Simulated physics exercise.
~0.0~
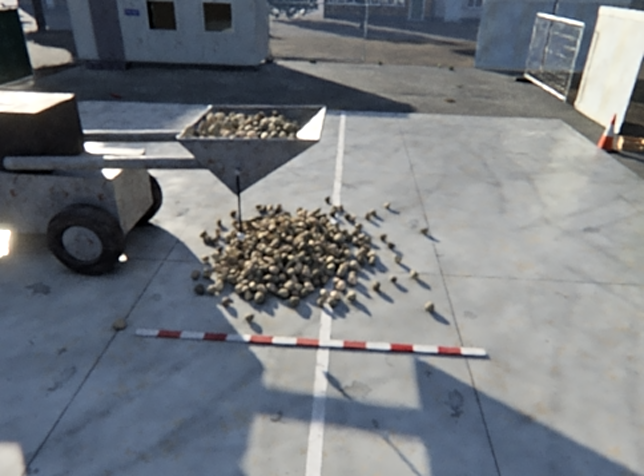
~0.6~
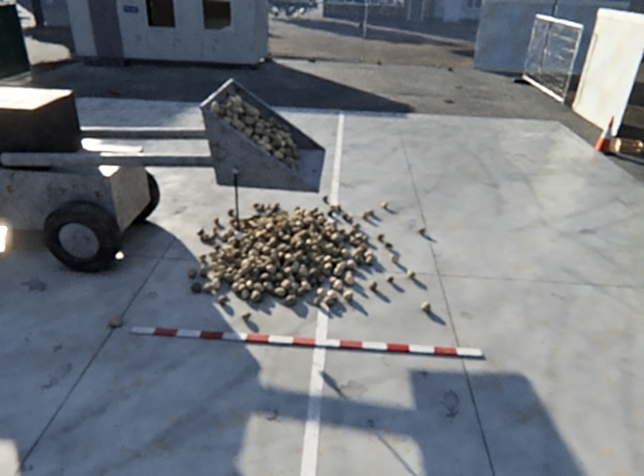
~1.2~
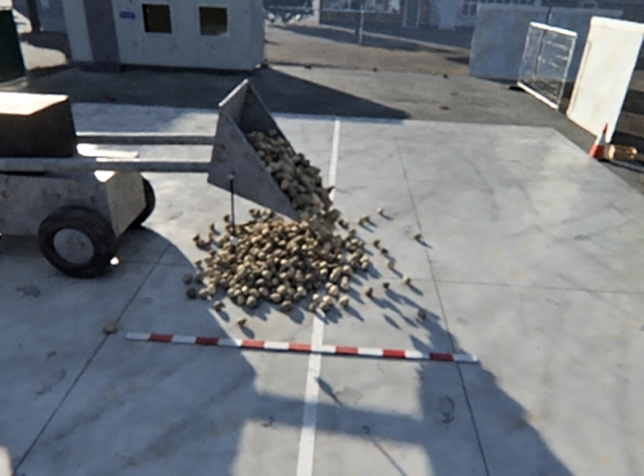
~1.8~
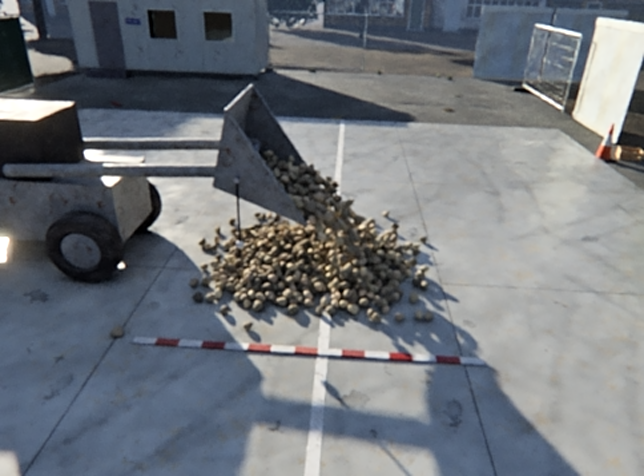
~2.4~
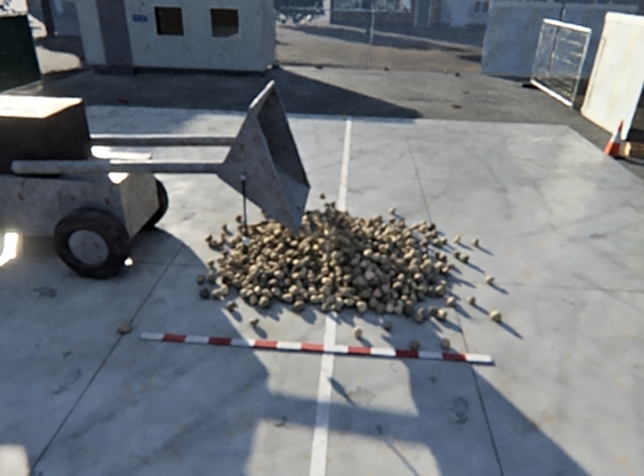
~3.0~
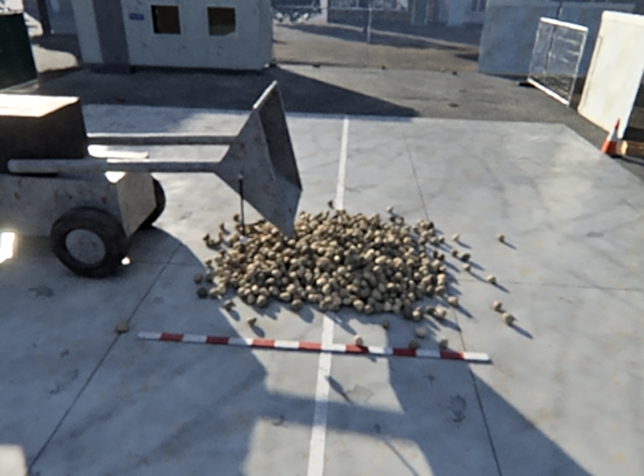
A loader tips its bucket of round stones onto a loose pile, which spreads right across a painted line, leaving the bucket empty.
